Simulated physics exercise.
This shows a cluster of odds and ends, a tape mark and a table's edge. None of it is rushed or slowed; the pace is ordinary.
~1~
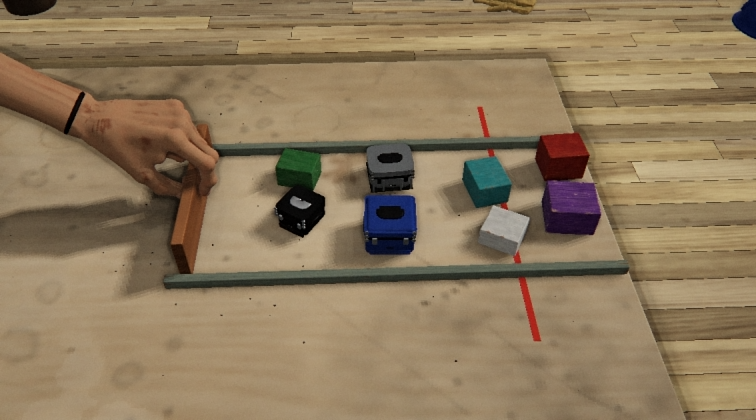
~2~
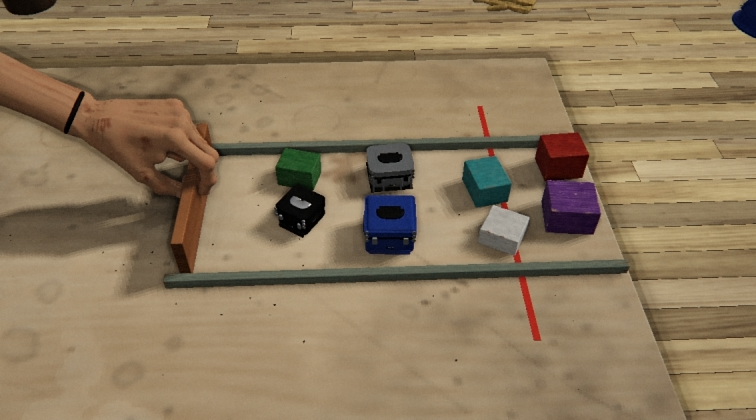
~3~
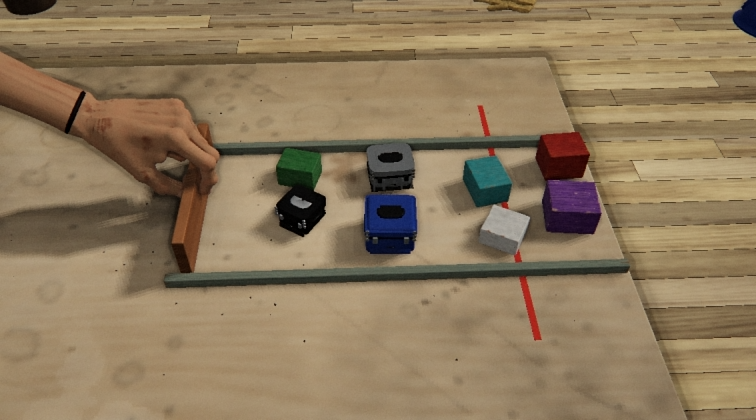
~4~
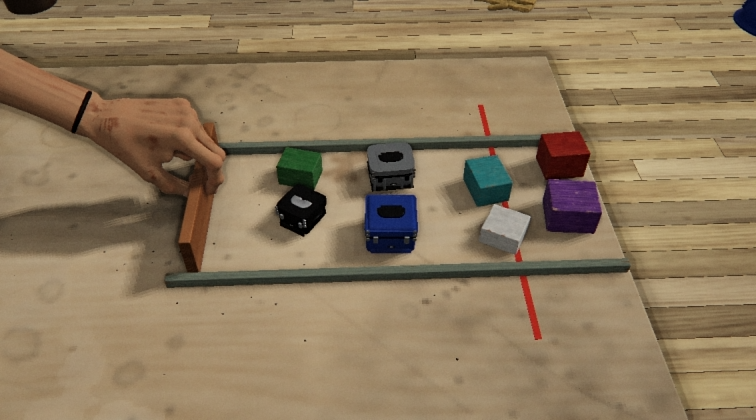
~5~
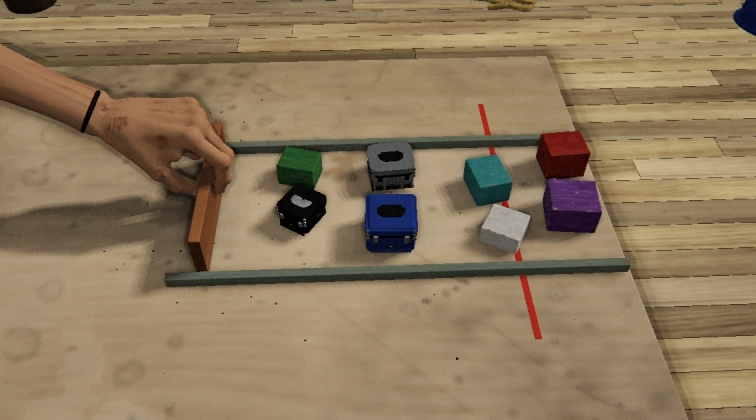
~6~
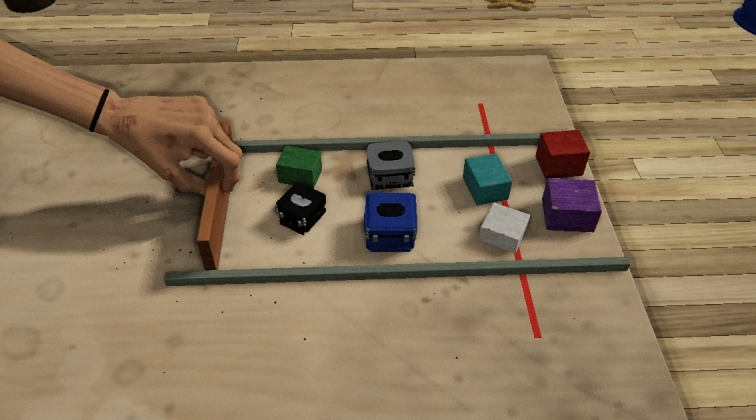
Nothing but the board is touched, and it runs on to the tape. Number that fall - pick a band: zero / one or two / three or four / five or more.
Band: One or two.
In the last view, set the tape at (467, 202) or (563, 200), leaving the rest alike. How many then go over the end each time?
In that order 0 and 5.
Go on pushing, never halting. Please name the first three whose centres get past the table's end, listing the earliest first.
Sequence: Purple block; red block; white block.
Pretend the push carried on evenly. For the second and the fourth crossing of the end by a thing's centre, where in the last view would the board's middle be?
At the first moment about (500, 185), at the next about (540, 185).
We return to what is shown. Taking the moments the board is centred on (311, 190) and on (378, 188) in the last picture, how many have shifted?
2 by the first point, 4 by the second.
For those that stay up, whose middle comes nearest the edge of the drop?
Foremost is the turquoise block.
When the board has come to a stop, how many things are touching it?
Number: 3.
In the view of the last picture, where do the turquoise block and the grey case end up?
The turquoise block settles near (577, 189); as for the grey case, near (555, 157).
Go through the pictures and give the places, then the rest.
The first picture shows red block (562, 157); purple block (570, 208); white block (504, 231); board (195, 196); tape (504, 204).
The second picture shows purple block (570, 207); turquoise block (486, 182).
The third picture shows white block (504, 229); green block (299, 169).
The fourth picture shows red block (563, 155); board (202, 195).
The fifth picture shows purple block (571, 206); grey case (391, 166).
The sixth picture shows red block (562, 154); purple block (571, 205); white block (504, 227); board (218, 192); tape (504, 201).
Soon after, none off yet; red block at rest near (562, 154); purple block at rest near (571, 205); white block at rest near (504, 227).
By the end, the number that fall off is one or two; fallen, purple block and red block.
